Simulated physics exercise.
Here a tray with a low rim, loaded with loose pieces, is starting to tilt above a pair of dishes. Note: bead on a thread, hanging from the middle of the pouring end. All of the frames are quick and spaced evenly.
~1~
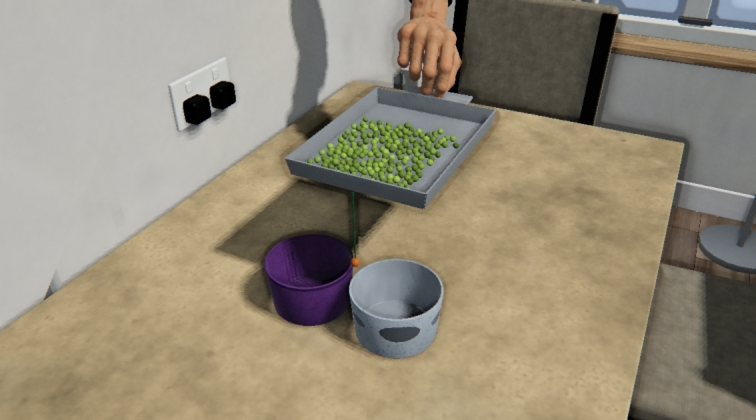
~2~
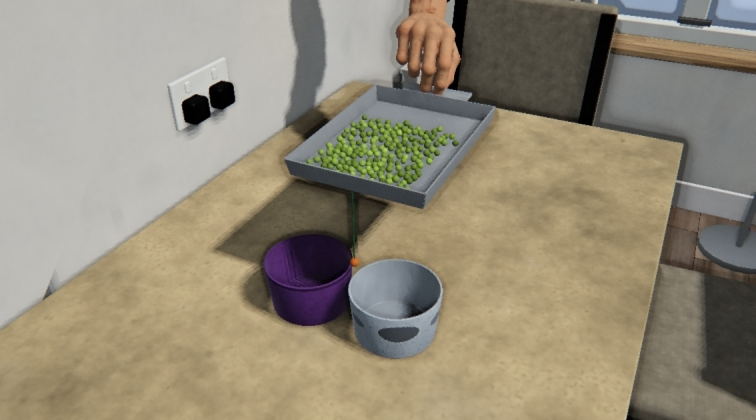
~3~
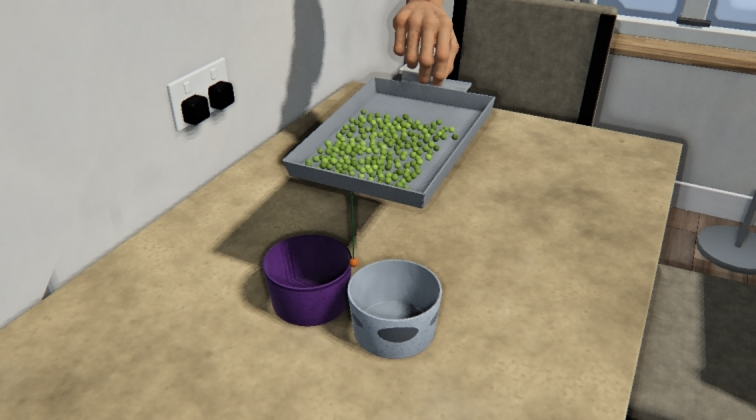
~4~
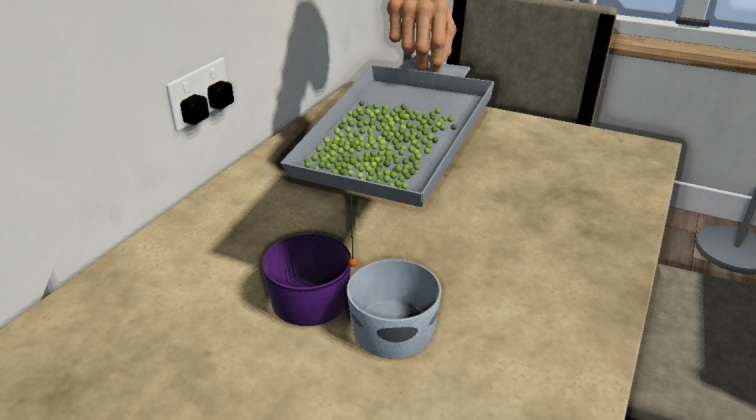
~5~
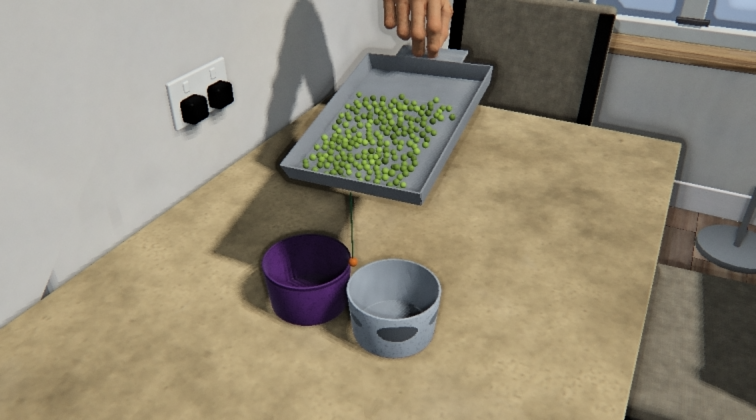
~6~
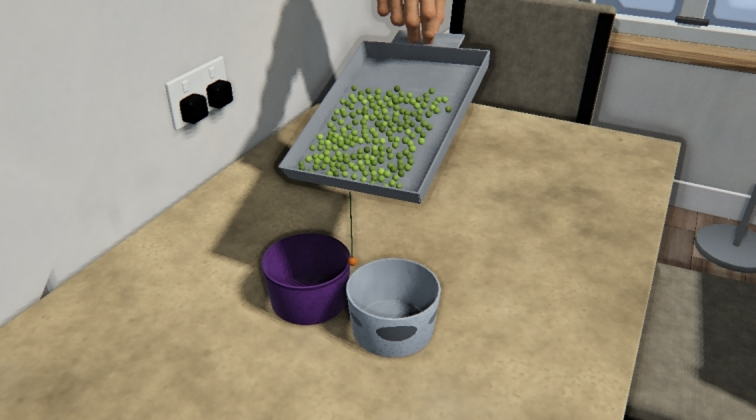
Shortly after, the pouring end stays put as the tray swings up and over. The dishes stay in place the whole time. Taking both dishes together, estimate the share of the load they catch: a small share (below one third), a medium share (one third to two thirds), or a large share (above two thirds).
They catch a medium share of it.
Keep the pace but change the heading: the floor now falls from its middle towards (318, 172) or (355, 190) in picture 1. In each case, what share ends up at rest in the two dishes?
Lab note: Try 1 = 100 %, try 2 = 30 %.
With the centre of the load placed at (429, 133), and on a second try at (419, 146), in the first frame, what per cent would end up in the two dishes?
Shares in turn: 50 % and 60 %.
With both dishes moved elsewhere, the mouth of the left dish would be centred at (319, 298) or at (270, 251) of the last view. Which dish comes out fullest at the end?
First the dish on the left, then the left one.
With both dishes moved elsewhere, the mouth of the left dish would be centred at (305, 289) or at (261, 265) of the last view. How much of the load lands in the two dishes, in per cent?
Some 70 percent in the first case, 90 percent in the second.
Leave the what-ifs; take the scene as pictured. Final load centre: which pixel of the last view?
Near (294, 315), more or less.
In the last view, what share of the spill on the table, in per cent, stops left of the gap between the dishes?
Estimate: About 90 per cent.
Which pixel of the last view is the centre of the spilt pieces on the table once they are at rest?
Estimate: Around (264, 365).
Soon after the last picture, tray tipped steeply; nearly all on the tray; a stray few in the air.
A little later, tray tipped past a quarter turn; about a quarter on the tray; about a quarter in the left dish; a small part outside both; about half in the air.
Later still, tray tipped past a quarter turn; a stray few in the right dish; about half in the left dish; about half outside both.
At rest, tray tipped past a quarter turn; a stray few in the right dish; about half in the left dish; about half outside both.
